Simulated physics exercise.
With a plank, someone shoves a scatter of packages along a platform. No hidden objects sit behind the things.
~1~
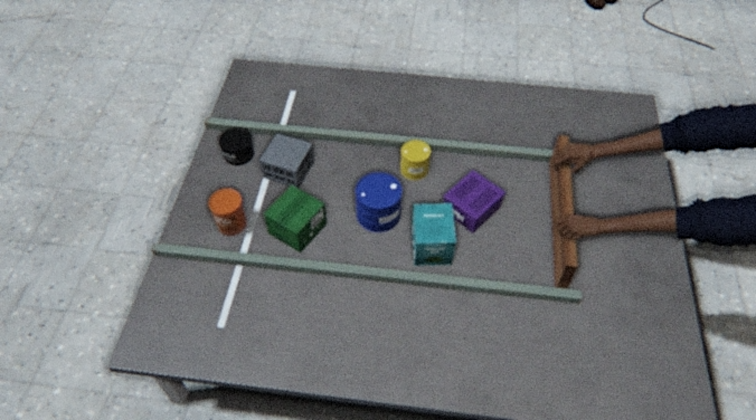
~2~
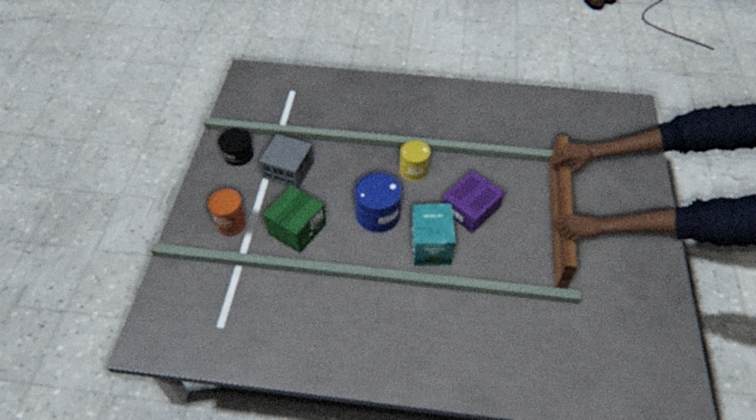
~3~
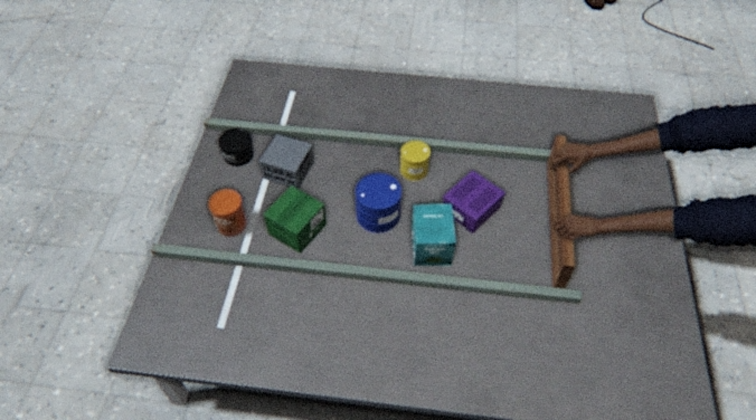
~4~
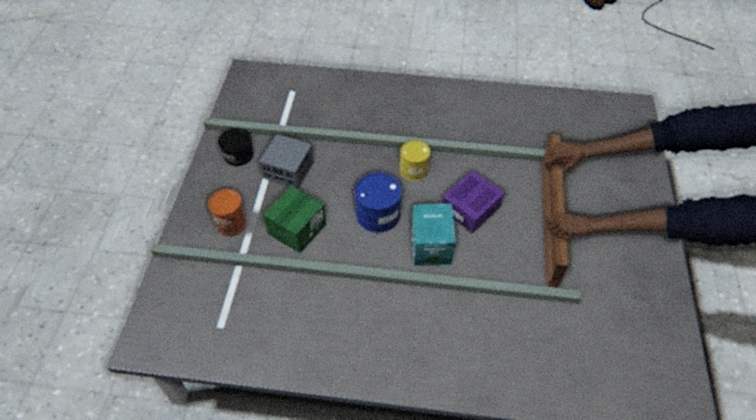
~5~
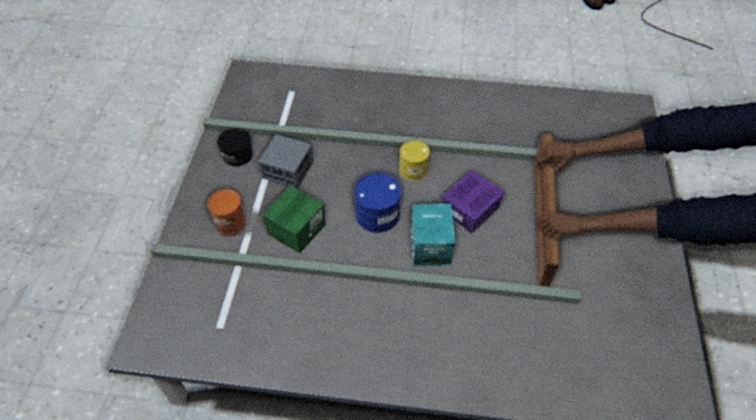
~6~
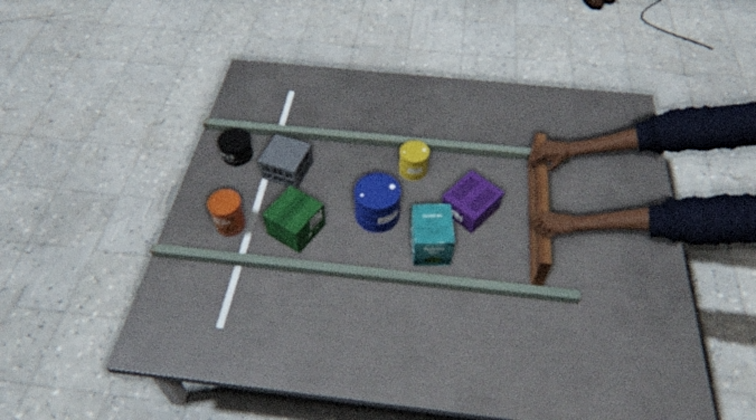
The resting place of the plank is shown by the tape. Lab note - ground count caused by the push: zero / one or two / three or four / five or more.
The ones that plunge will number one or two.
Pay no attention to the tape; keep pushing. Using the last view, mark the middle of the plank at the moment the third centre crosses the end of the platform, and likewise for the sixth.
Its centre point is roughly (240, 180) and later (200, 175).
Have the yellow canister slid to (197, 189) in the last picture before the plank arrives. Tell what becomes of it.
Put there, it simply leaves the top.
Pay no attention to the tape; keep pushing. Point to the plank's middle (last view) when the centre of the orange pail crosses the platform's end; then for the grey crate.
Points: About (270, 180) and about (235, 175).
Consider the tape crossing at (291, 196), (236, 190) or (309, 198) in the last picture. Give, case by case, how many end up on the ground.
In order: 0, 3 and 0.
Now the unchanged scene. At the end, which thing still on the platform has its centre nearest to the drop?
Answer: The blue canister.
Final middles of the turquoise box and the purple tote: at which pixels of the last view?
In the last picture the turquoise box sits around (230, 213) and the purple tote around (241, 180).
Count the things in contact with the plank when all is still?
3 in contact.
Soon after, none off yet; black pail at rest near (236, 148); orange pail at rest near (228, 214); grey crate at rest near (287, 162).
In the end, the number that fall off is one or two; gone, orange pail and black pail.
